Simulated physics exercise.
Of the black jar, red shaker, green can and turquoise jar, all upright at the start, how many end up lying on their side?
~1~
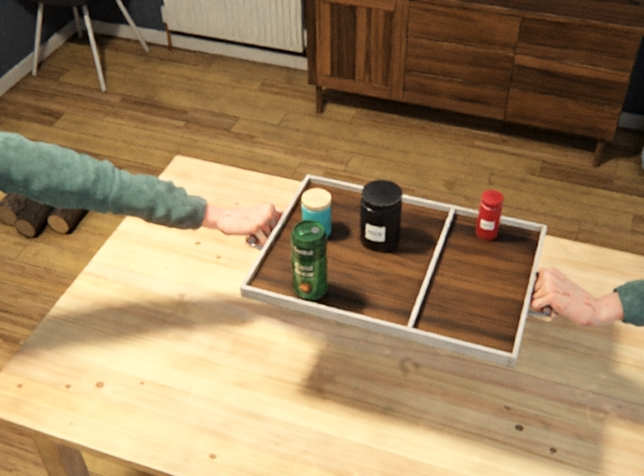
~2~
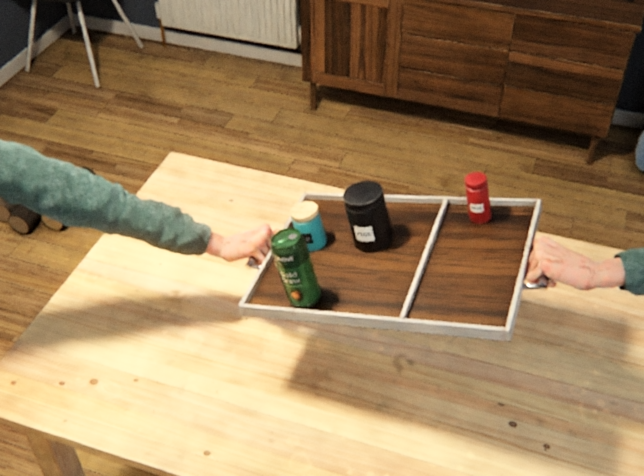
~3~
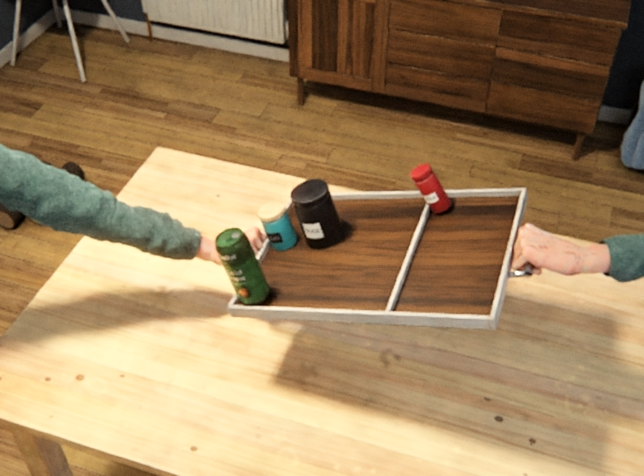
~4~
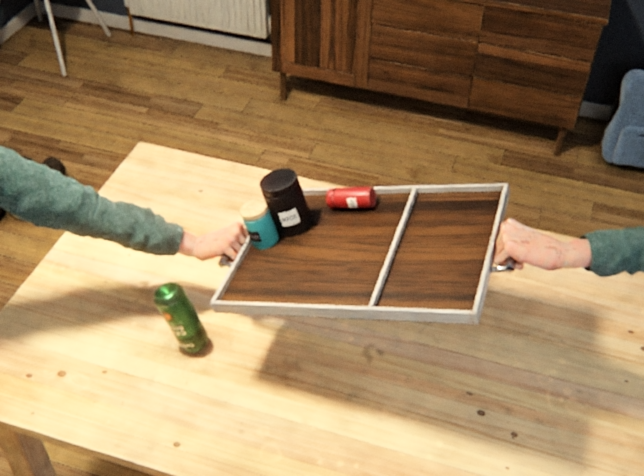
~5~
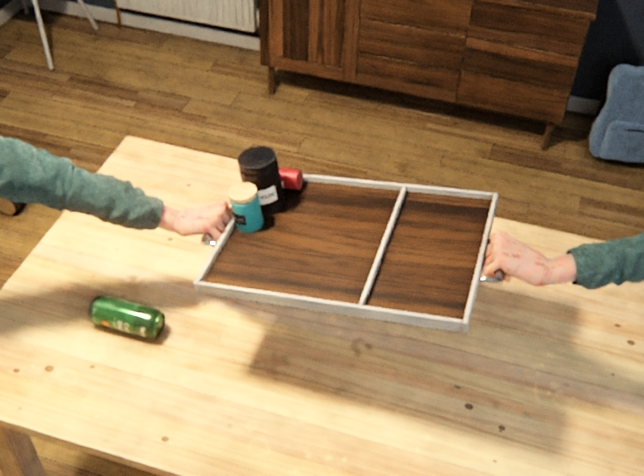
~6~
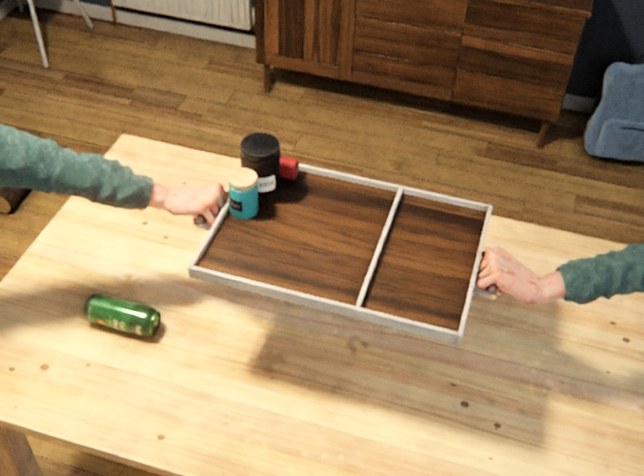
Two of them end up lying on their side, the red shaker and the green can.
